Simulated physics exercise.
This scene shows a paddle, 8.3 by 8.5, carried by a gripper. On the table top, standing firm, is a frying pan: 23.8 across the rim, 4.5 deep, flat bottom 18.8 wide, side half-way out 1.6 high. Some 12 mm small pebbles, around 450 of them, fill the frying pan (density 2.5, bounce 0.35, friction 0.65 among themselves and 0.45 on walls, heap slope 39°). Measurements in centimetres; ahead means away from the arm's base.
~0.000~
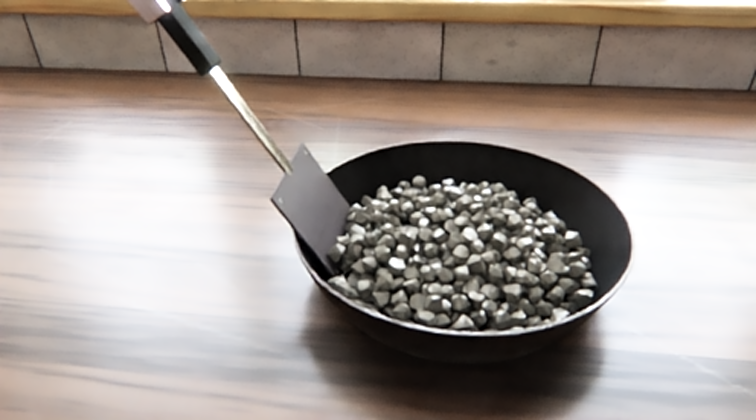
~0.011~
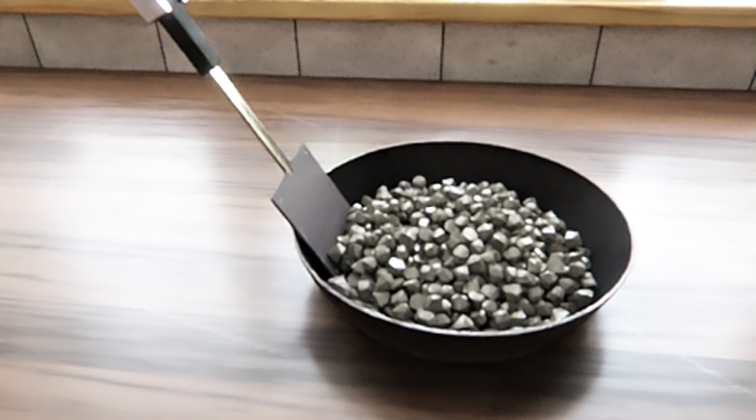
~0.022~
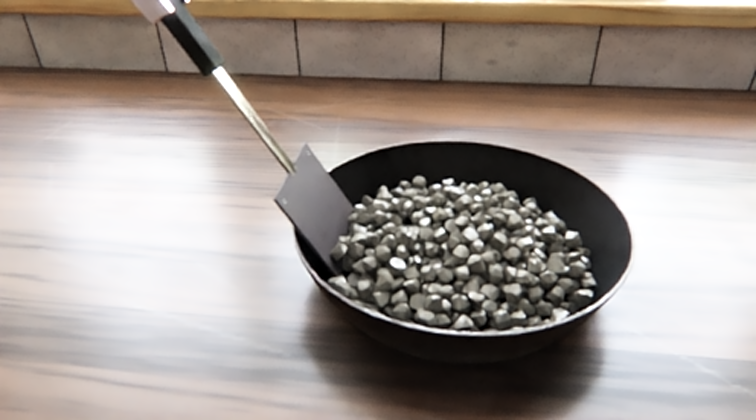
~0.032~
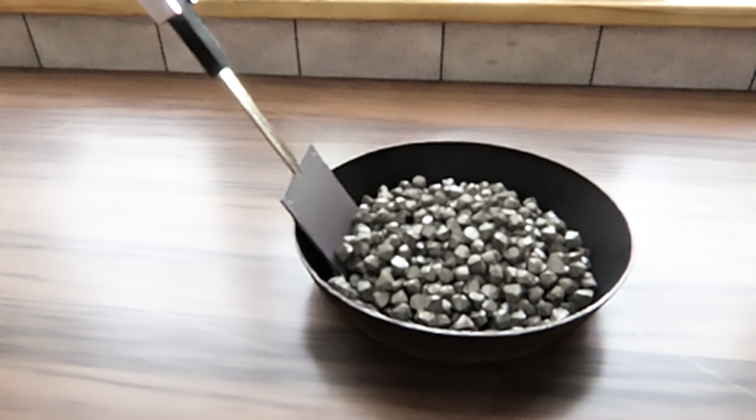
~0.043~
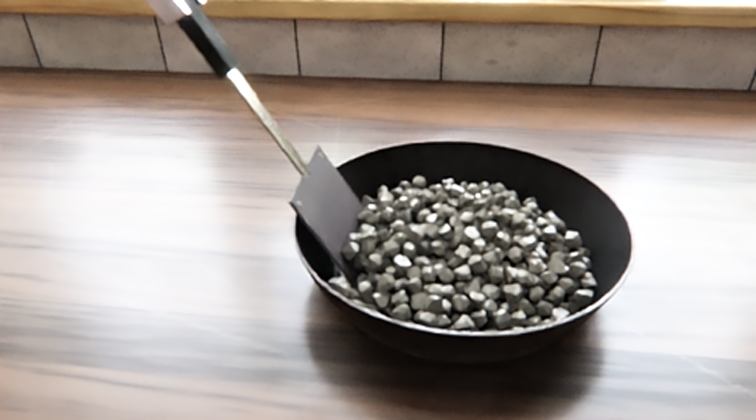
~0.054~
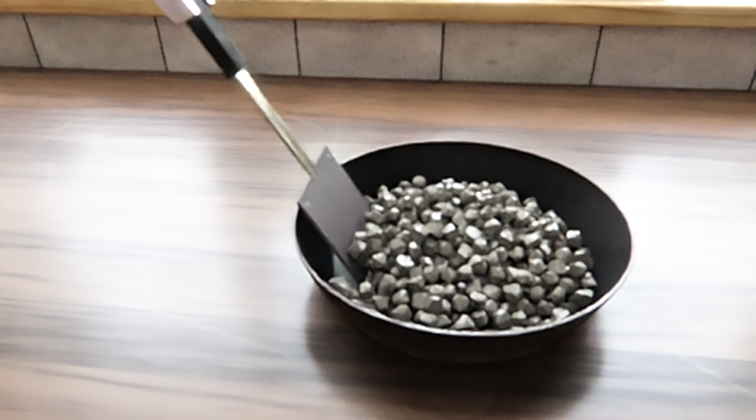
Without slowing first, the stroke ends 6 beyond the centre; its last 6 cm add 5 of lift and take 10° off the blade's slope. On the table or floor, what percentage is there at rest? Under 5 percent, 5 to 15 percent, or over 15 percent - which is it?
It is 5 to 15 percent.
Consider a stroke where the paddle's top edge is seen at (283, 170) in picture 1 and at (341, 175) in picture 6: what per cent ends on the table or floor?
Roughly 25 percent ends up there.
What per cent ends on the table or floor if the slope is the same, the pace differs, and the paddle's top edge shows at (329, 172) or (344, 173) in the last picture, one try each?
Around 20 per cent, then around 30 per cent.
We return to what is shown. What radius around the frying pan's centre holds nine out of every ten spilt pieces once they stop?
That distance is around 20 cm.
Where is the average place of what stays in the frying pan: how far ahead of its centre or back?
What stays is shifted forward by around 4.0 cm.
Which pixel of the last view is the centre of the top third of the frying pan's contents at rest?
Somewhere around (566, 233) in the last picture.
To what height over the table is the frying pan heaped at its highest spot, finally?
Some 6.0 cm above the table.
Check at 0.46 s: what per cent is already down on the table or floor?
About 6 per cent.
After 0.14 s, sloping 59°, highest piece 5 above the table; 446 in the frying pan.
After 0.22 s, sloping 55°, highest piece 7 above the table; 446 in the frying pan.
After 0.46 s, sloping 49°, highest piece 6 above the table; 415 in the frying pan, 27 on the table or floor, 4 on the blade or in flight.
After 1.51 s, sloping 49°, highest piece 6 above the table; 414 in the frying pan, 32 on the table or floor.
At rest, 414 in the frying pan, 32 on the table or floor. That is 7 % on the table or floor.
